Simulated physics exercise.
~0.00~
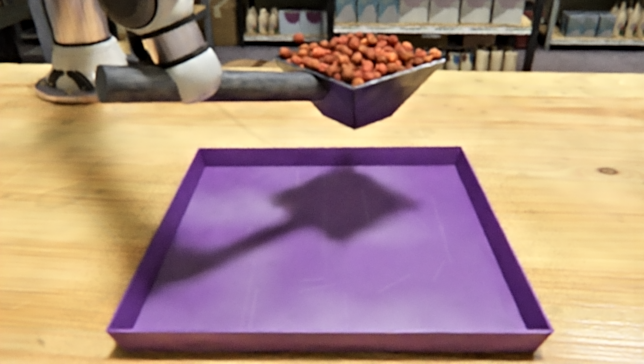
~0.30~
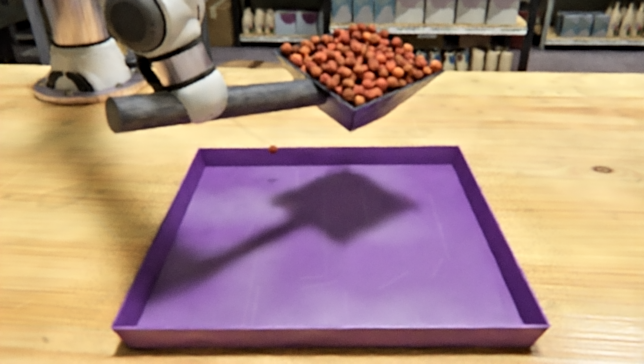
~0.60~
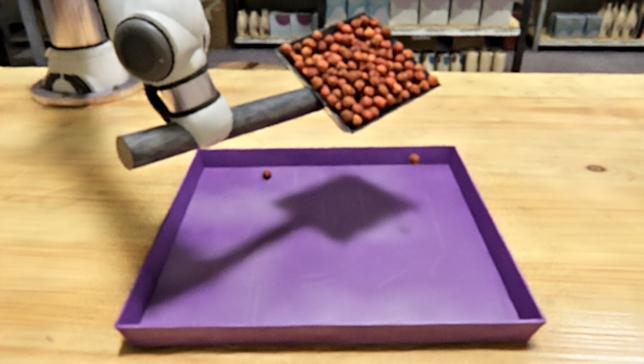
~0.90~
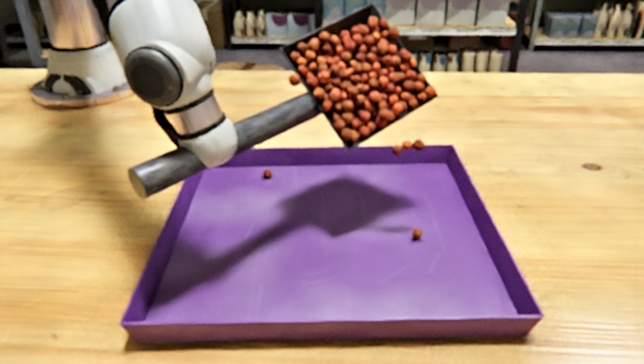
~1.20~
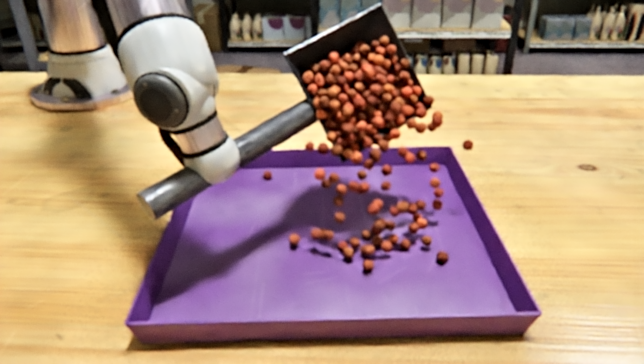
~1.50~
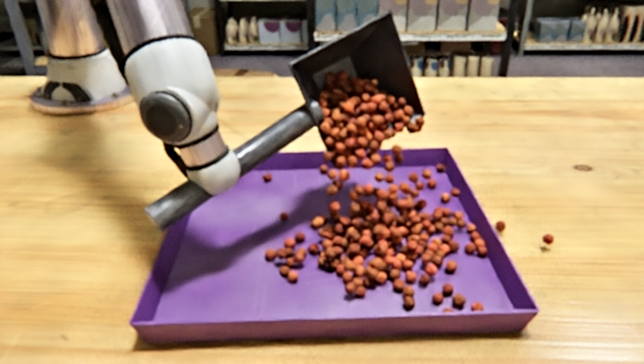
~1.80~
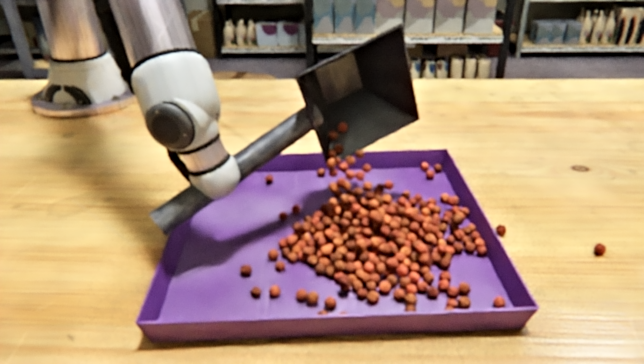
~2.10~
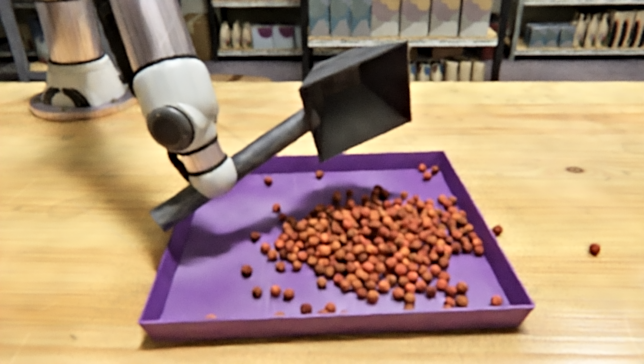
A dark scoop heaped with reddish-brown pellets hangs from a white and grey robot arm above a shallow purple tray. The tray sits on a pale wooden table, seen from the front and slightly above, with stocked shelves behind. The arm tips the scoop steadily, and at first only a few pellets drop. Then the load slides out over the lower edge in a thick stream and spreads across the tray. The scoop ends up empty and tipped well over, with a broad pile in the tray and a couple of stray pellets on the table to the right.
